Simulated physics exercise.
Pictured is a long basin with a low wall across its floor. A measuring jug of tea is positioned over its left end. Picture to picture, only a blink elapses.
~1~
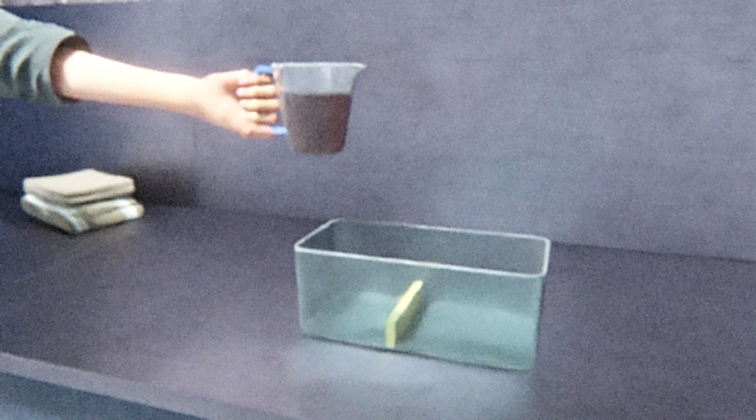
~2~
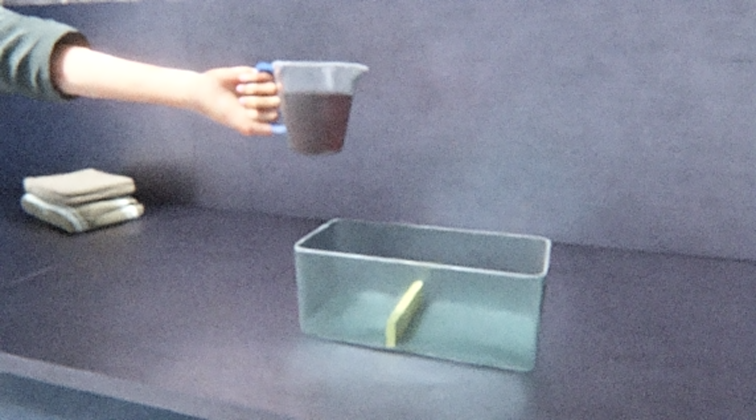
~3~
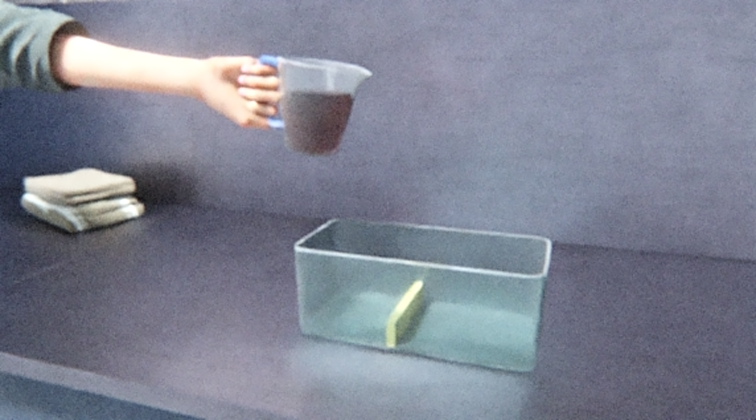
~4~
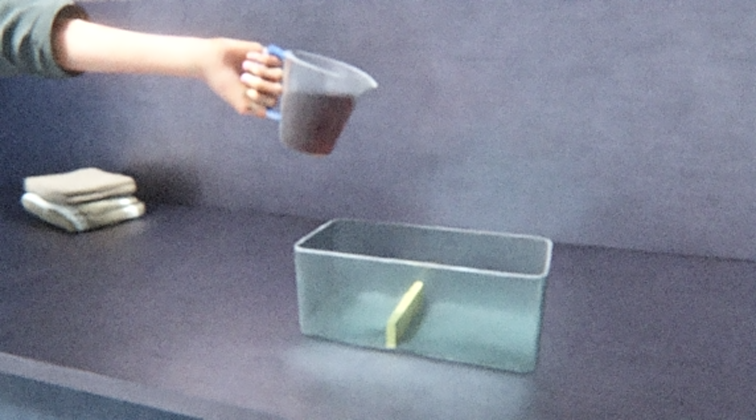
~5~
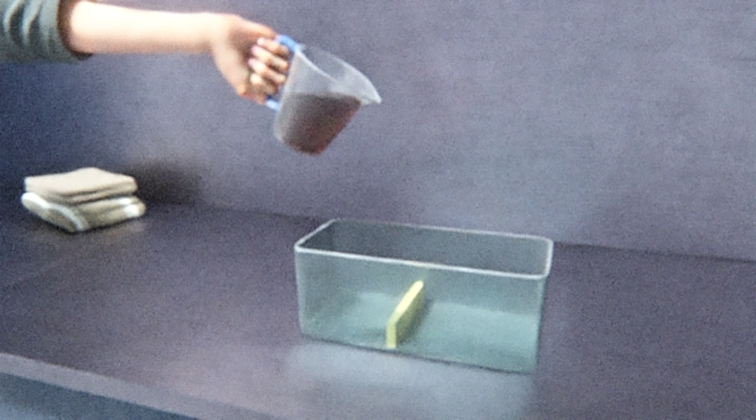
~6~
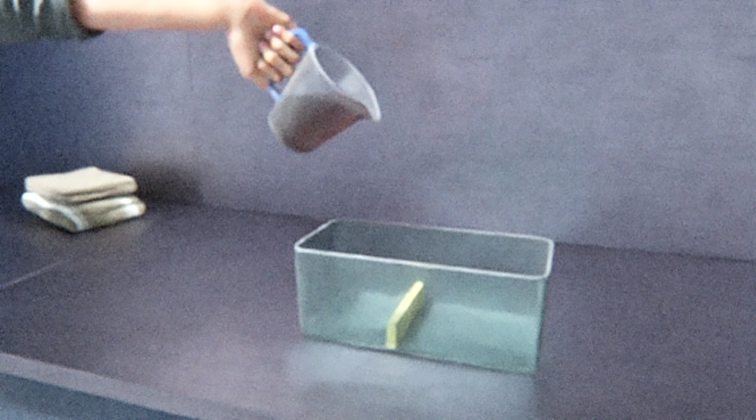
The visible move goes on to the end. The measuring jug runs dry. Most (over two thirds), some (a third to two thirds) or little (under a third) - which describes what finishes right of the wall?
Little.
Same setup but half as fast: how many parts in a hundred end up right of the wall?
It comes to about 45 per cent.
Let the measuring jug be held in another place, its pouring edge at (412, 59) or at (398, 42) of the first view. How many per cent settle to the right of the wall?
It works out to around 85 % and then around 85 %.
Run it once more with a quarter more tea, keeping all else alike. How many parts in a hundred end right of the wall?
About 30 per cent.
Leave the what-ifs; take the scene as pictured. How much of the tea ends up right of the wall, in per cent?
I'd say close to 15 per cent.
A moment on, the measuring jug is tipped right over and 35 per cent is still to pour, 20 is left of the wall and 2 right of it.
Next, the measuring jug is tipped right over and 2 per cent is still to pour, 80 is left of the wall and 8 right of it.
Then the measuring jug is tipped right over and 0 per cent is still to pour, 81 is left of the wall and 12 right of it.
Later the measuring jug is tipped right over and 0 per cent is still to pour, 81 is left of the wall and 14 right of it.
At rest 79 per cent lies left of the wall, 16 right of it and 5 outside.
